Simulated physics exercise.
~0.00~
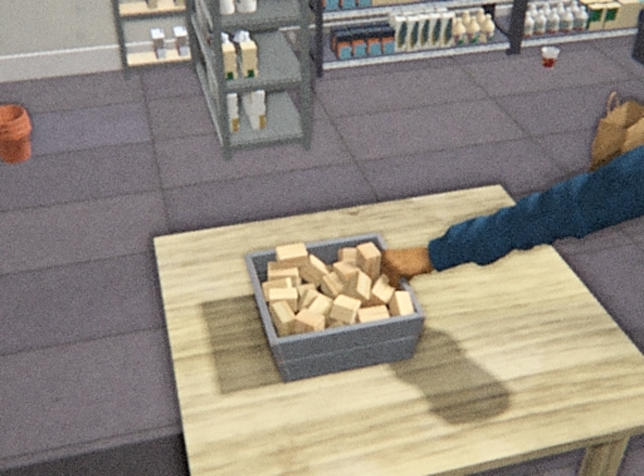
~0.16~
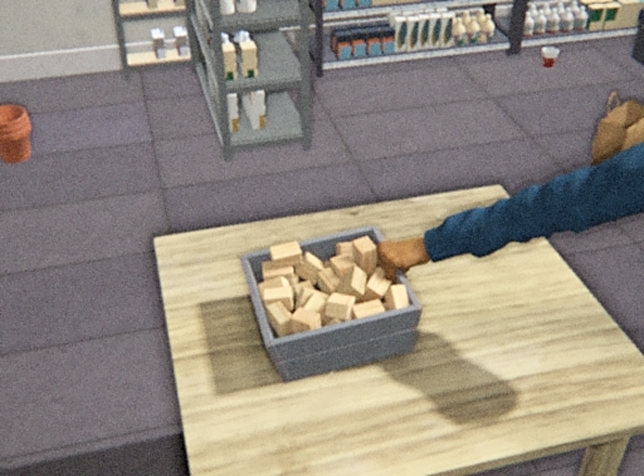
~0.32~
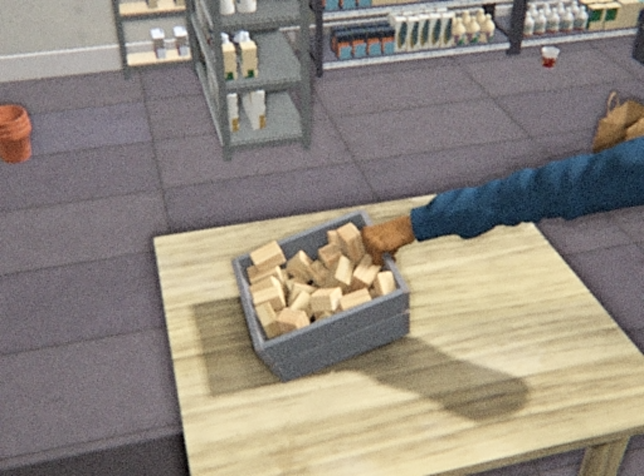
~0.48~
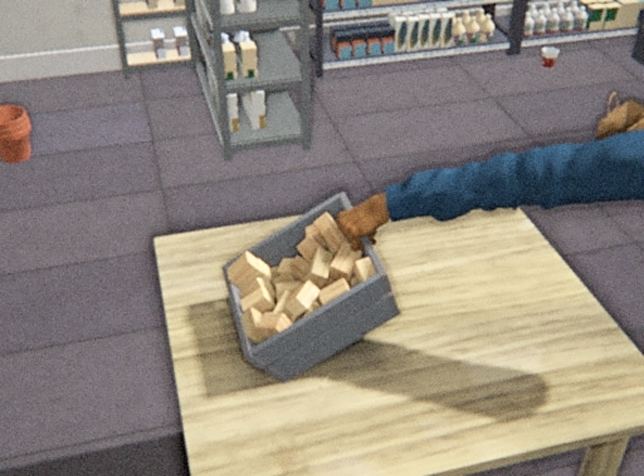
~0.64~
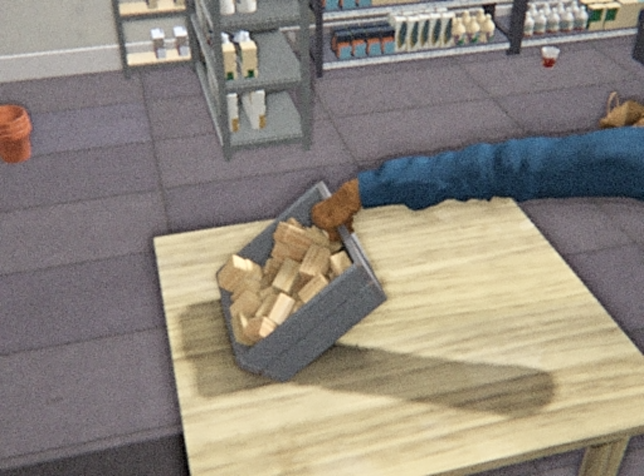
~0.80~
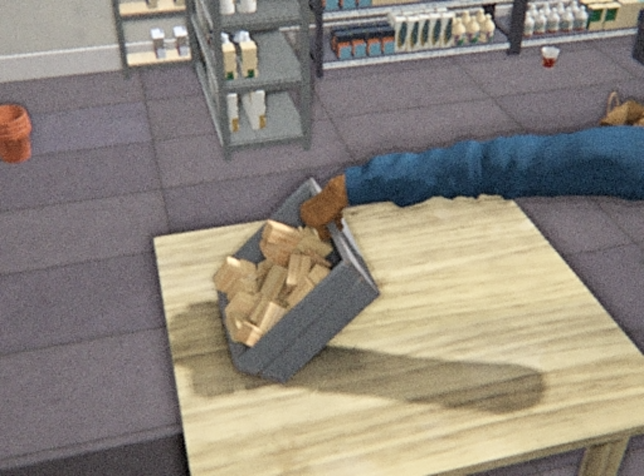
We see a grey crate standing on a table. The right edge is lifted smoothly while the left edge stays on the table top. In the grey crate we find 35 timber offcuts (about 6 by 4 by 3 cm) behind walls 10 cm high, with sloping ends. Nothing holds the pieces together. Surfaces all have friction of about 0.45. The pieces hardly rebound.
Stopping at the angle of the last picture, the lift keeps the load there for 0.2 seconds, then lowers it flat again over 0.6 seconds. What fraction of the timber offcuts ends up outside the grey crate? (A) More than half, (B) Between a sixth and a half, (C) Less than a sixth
Answer: C.
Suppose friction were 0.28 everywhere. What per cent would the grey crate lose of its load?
Grey crate 10 per cent.
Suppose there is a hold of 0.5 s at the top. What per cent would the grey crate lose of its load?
Grey crate: 0%.
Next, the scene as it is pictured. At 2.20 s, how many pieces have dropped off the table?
Estimated number of pieces: About 0.
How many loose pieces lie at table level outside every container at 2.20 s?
My count comes to close to 0.
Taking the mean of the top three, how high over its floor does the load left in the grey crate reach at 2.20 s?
Roughly 12 cm high.
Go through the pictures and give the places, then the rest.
In the first picture (each is followed by its nearest rim corner in this view), grey crate, (277, 341); 0° from level; none out.
The second picture shows grey crate, (272, 342); 5° from level.
The third picture shows grey crate, (262, 346); 15° from level.
The fourth picture shows grey crate, (250, 353); 29° from level.
The fifth picture shows grey crate, (241, 359); 39° from level.
The sixth picture shows grey crate, (238, 362); 44° from level; none out.
After 1.02 s, tilt 44°; grey crate 35 in, 0 out.
After 1.30 s, tilt 22°; grey crate 35 in, 0 out.
After 1.70 s, tilt 0°; grey crate 35 in, 0 out.
Final count (at 2.20 s), grey crate 35 in, 0 out. Asked share, 0 of 35, 0 per cent.
